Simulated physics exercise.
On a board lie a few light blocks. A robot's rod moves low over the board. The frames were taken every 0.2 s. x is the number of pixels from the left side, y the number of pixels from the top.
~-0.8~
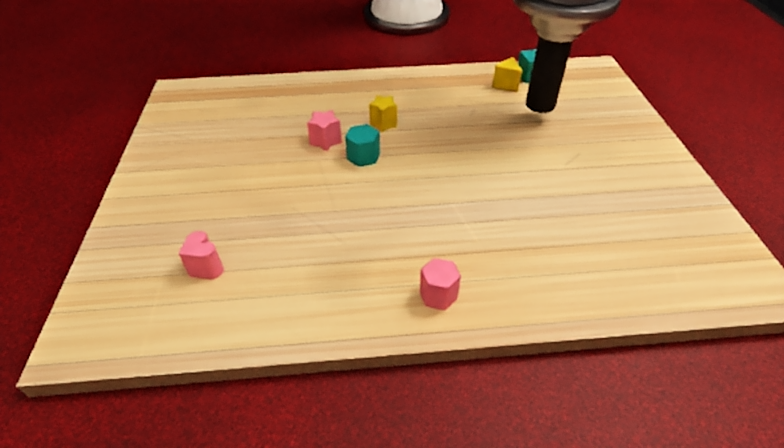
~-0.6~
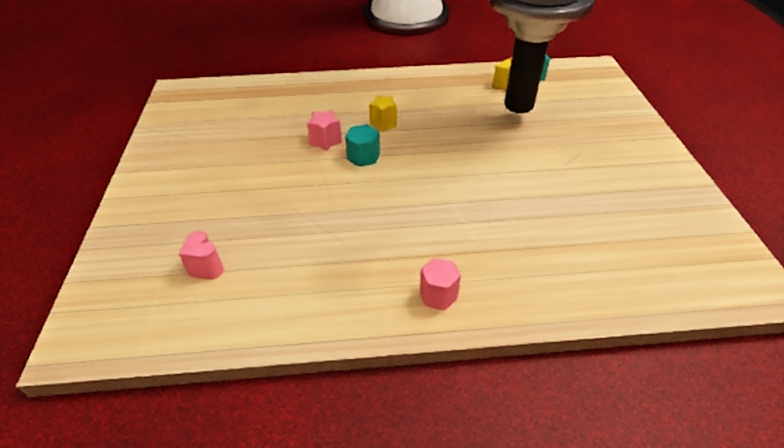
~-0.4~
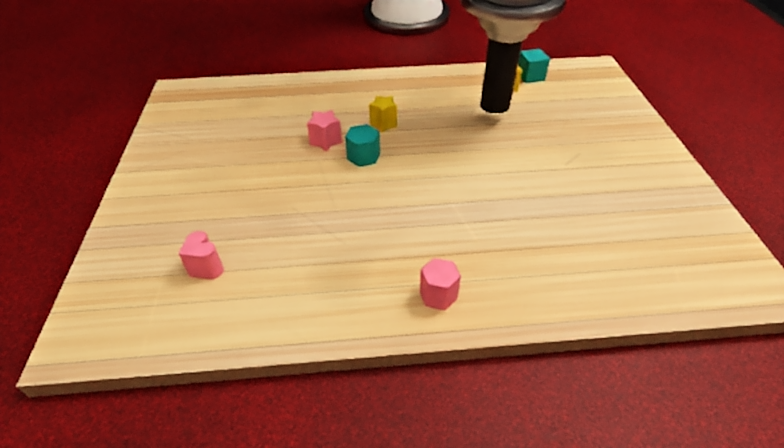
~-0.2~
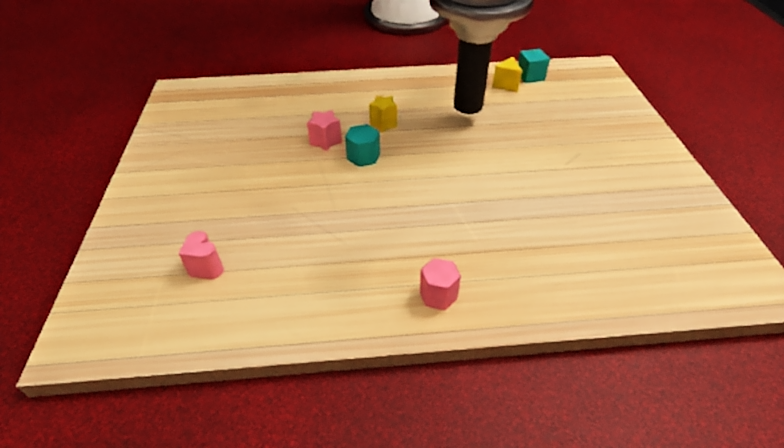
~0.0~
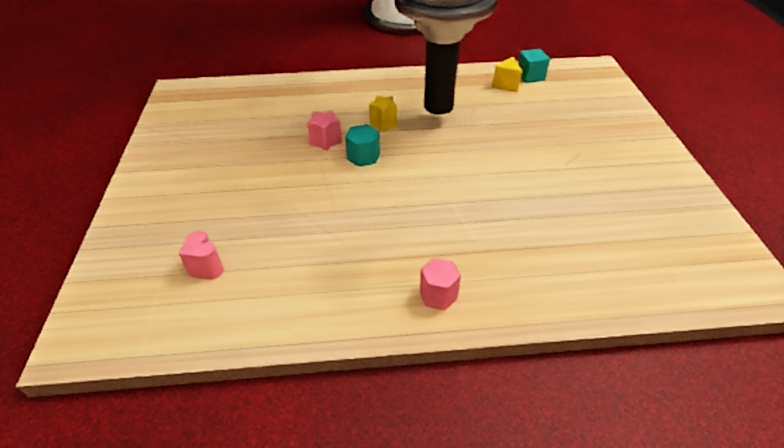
A robot's black rod gliding left above a wooden board of pink, turquoise and yellow blocks, none of which move.
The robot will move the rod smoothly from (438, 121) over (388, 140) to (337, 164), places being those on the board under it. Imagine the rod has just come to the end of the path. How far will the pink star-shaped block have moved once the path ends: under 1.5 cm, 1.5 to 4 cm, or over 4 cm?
The distance will be below 1.5 cm.
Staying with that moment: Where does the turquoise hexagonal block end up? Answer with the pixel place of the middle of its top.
I'd guess (321, 161).
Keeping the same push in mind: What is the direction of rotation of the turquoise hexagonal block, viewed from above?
Verdict: Counterclockwise.
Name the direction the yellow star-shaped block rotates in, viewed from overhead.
From overhead, the rotation is clockwise.
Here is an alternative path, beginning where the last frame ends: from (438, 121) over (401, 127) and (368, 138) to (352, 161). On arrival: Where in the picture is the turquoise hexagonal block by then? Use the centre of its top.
Most likely (355, 159).
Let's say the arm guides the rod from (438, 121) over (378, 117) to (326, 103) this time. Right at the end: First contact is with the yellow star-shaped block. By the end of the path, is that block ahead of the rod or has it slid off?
The yellow star-shaped block slips off.
On the path given first. One third of the way, rod (404, 119); yellow star-shaped block (379, 101), turned 15° clockwise.
Two thirds of the way, rod (369, 133); turquoise hexagonal block (350, 141), turned 15° anticlockwise; yellow star-shaped block (372, 103), turned 60° clockwise.
At the end, rod (336, 150); pink star-shaped block in place; turquoise hexagonal block (321, 161), turned 35° anticlockwise; yellow star-shaped block (372, 103), turned 60° clockwise.
